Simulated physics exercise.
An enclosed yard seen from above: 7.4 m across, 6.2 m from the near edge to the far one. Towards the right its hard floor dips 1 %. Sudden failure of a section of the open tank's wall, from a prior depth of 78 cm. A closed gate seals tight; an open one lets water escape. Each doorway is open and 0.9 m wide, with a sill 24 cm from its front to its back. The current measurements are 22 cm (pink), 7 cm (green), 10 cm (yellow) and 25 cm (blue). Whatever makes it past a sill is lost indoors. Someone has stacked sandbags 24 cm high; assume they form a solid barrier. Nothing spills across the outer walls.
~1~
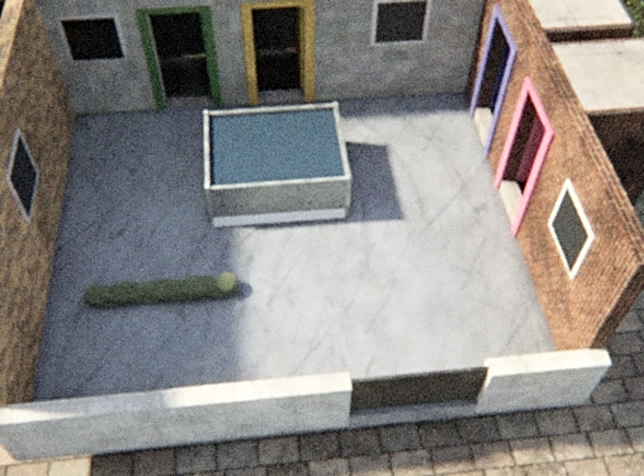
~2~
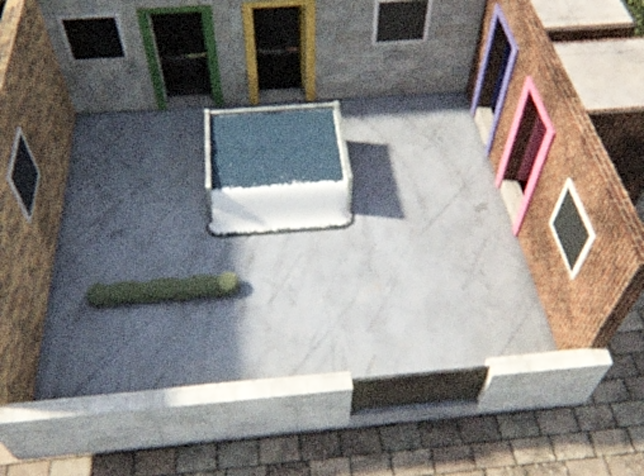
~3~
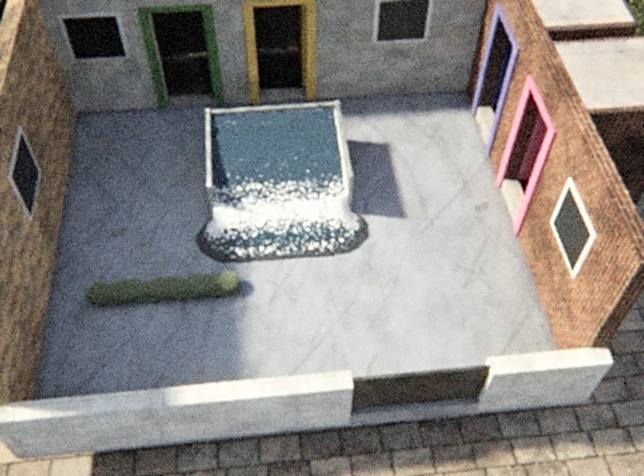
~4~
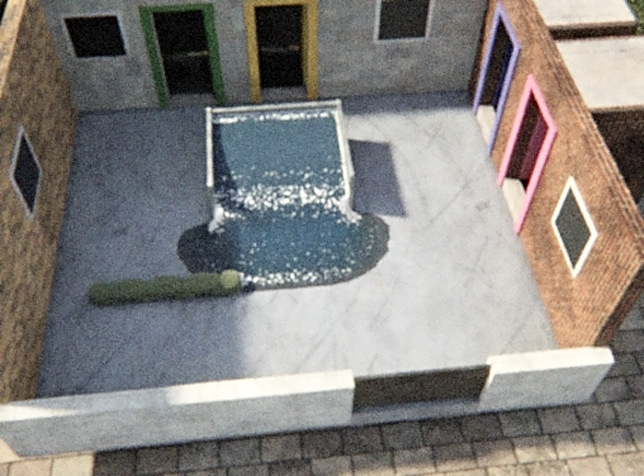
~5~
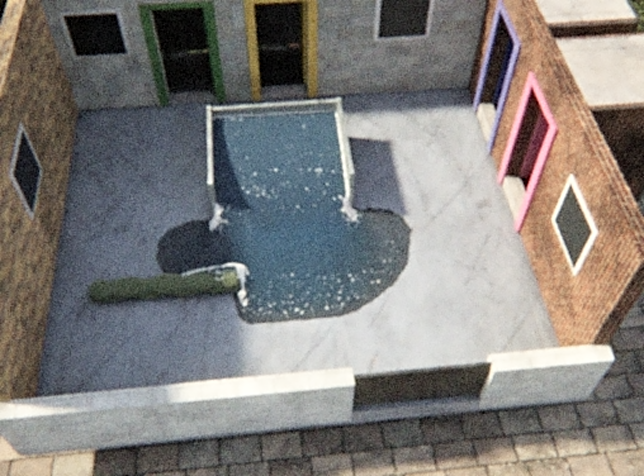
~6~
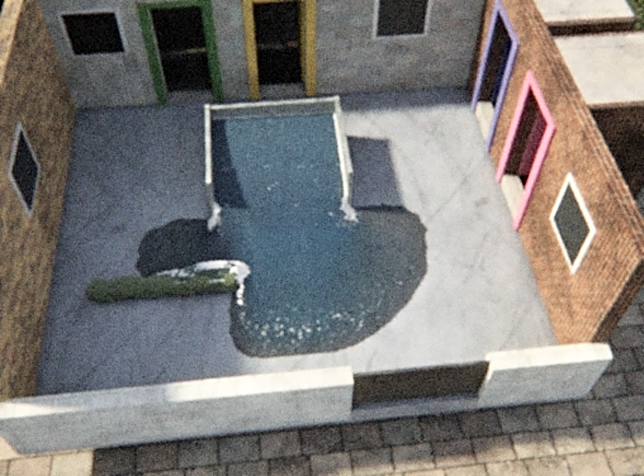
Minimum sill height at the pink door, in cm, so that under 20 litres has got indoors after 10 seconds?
Approx. 5 cm.
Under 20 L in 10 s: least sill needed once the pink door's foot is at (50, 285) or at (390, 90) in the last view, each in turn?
First place around 13.5 cm, second around 10.0 cm.
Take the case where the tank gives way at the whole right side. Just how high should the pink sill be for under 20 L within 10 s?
About 31 cm.
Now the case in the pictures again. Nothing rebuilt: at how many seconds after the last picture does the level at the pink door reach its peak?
Near 4.5 s.
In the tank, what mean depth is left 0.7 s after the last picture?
About 31 centimetres on average.
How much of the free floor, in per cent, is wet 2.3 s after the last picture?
Roughly 55 percent of the floor.
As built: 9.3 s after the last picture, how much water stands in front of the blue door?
It comes to about 13.0 centimetres deep.
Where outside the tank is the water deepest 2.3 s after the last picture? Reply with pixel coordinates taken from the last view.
Look close to (556, 374).
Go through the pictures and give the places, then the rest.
The first picture shows the open tank at (275, 148) is whole and still, 78 cm deep; the pink door at (520, 168) is dry.
In the second picture, water pours out at (281, 203) and has run 0.3 m, to (221, 234); about 6 cm deep outside, 78 cm at the back.
In the third picture, water pours out at (282, 205) and has run 0.8 m, to (238, 259); about 13 cm deep outside, 76 cm at the back.
In the fourth picture, water pours out at (283, 206) and has run 1.4 m, to (244, 286); about 12 cm deep outside, 67 cm at the back.
In the fifth picture, water pours out at (283, 204) and has run 2.0 m, to (250, 318); about 10 cm deep outside, 66 cm at the back.
In the sixth picture, water pours out at (281, 204) and has run 2.6 m, to (255, 352); about 9 cm deep outside, 62 cm at the back; the pink door at (522, 162), 3.8 m from the gap, is still 1.7 m from the nearest water.
Then, 0.7 s after the last picture water covers 35 % of the floor, deepest (47 cm) near (302, 399); it has not reached the pink door.
Then, 2.3 s after the last picture water covers 55 % of the floor, deepest (41 cm) near (556, 374); it has not reached the pink door.
Then, 9.3 s after the last picture water covers 100 % of the floor, deepest (14 cm) near (338, 95); 8 cm at the pink door, 0 litres in over its 22 cm sill.
At the pink door as built, the water peaked near 9 cm, 4.5 s after the last picture.
With a sill of 4.5 cm, 26 litres would have come in within the 10 s; with 6 cm, 11 litres. So under 20 litres takes about 5 cm.
